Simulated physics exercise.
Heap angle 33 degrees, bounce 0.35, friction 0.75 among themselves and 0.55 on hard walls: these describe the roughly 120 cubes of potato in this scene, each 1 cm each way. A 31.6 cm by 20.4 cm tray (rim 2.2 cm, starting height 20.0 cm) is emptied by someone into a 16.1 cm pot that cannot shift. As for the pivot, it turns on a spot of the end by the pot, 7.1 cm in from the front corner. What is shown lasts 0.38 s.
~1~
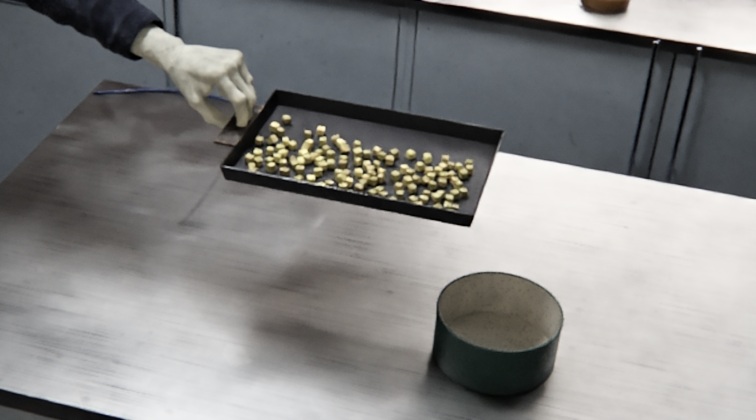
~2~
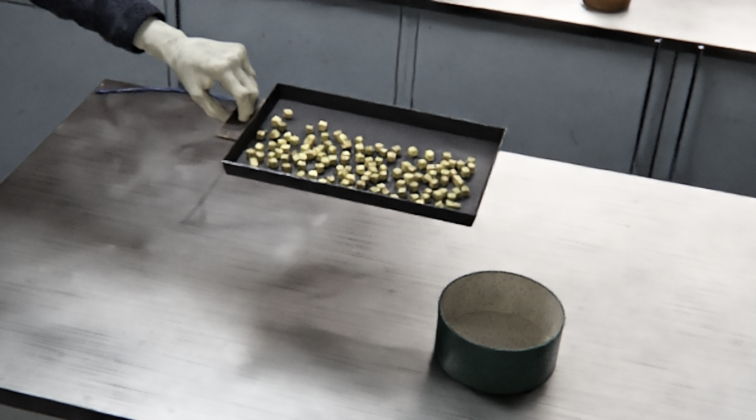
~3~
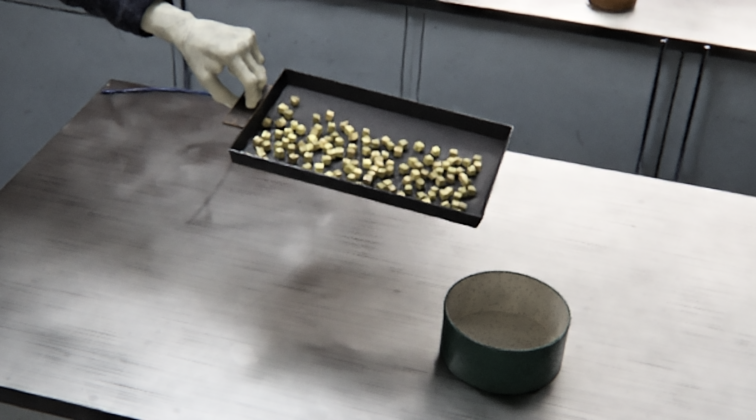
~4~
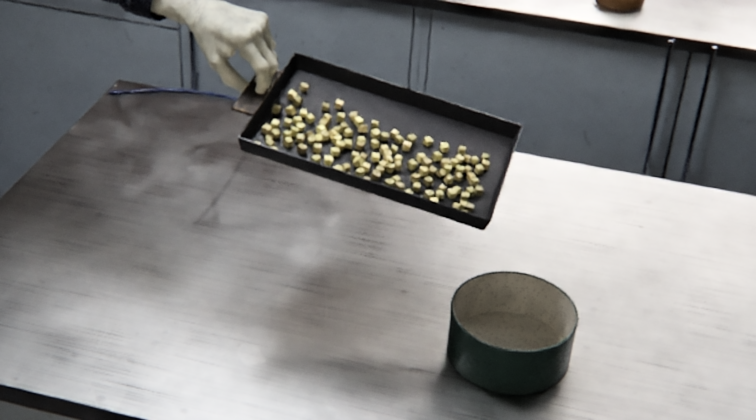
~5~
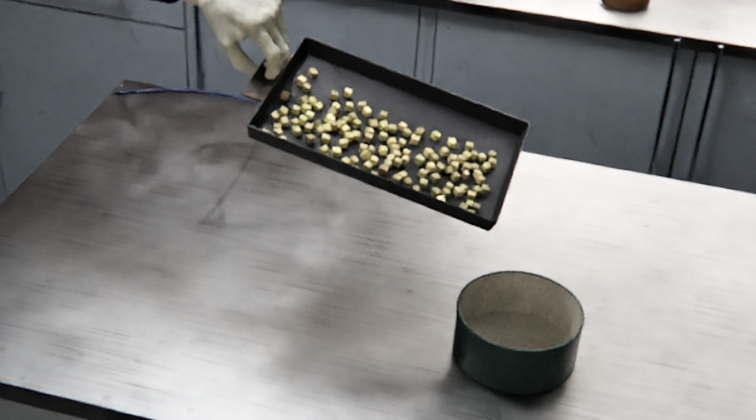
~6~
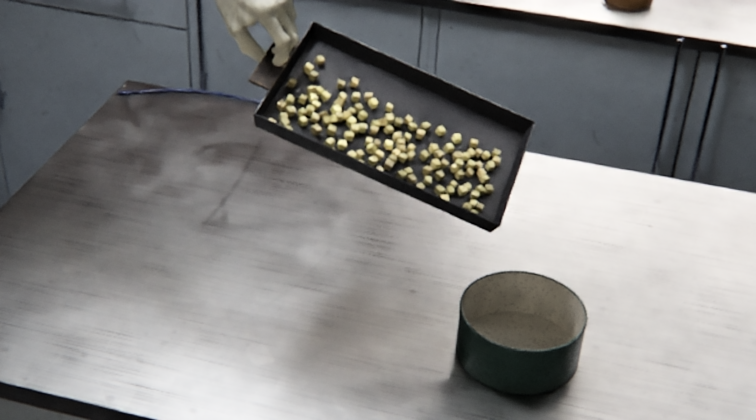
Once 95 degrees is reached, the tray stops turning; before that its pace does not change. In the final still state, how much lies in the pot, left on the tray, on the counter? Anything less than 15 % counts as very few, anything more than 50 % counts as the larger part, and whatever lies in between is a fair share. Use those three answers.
Pot: The larger part. Left on the tray: Very few. Counter: Very few.
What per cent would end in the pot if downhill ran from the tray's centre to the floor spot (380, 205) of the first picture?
30 %.
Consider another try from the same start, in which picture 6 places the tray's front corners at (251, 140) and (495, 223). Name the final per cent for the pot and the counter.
Pot: 70, counter: 30.
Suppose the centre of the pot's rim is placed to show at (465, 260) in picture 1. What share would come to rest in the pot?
0 %.
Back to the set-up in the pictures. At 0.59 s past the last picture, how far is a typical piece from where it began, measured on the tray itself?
It has moved some 11 cm from its start.
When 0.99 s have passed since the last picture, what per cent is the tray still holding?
About 70% of the load.
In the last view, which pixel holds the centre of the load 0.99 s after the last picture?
Approximately (494, 213) in the final picture.
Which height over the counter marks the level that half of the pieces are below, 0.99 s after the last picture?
Around 20 cm up.
Then, 0.59 s after the last picture, tilt 55 degrees; the tray holds 95 %, the pot 0 %.
Then, 0.99 s after the last picture, tilt 79 degrees; the tray holds 70 %, the pot 20 %.
Then, 1.47 s after the last picture, tilt 95 degrees; the tray holds 50 %, the pot 35 %.
In the end, pot 100 %, tray 0 %, counter 0 %.
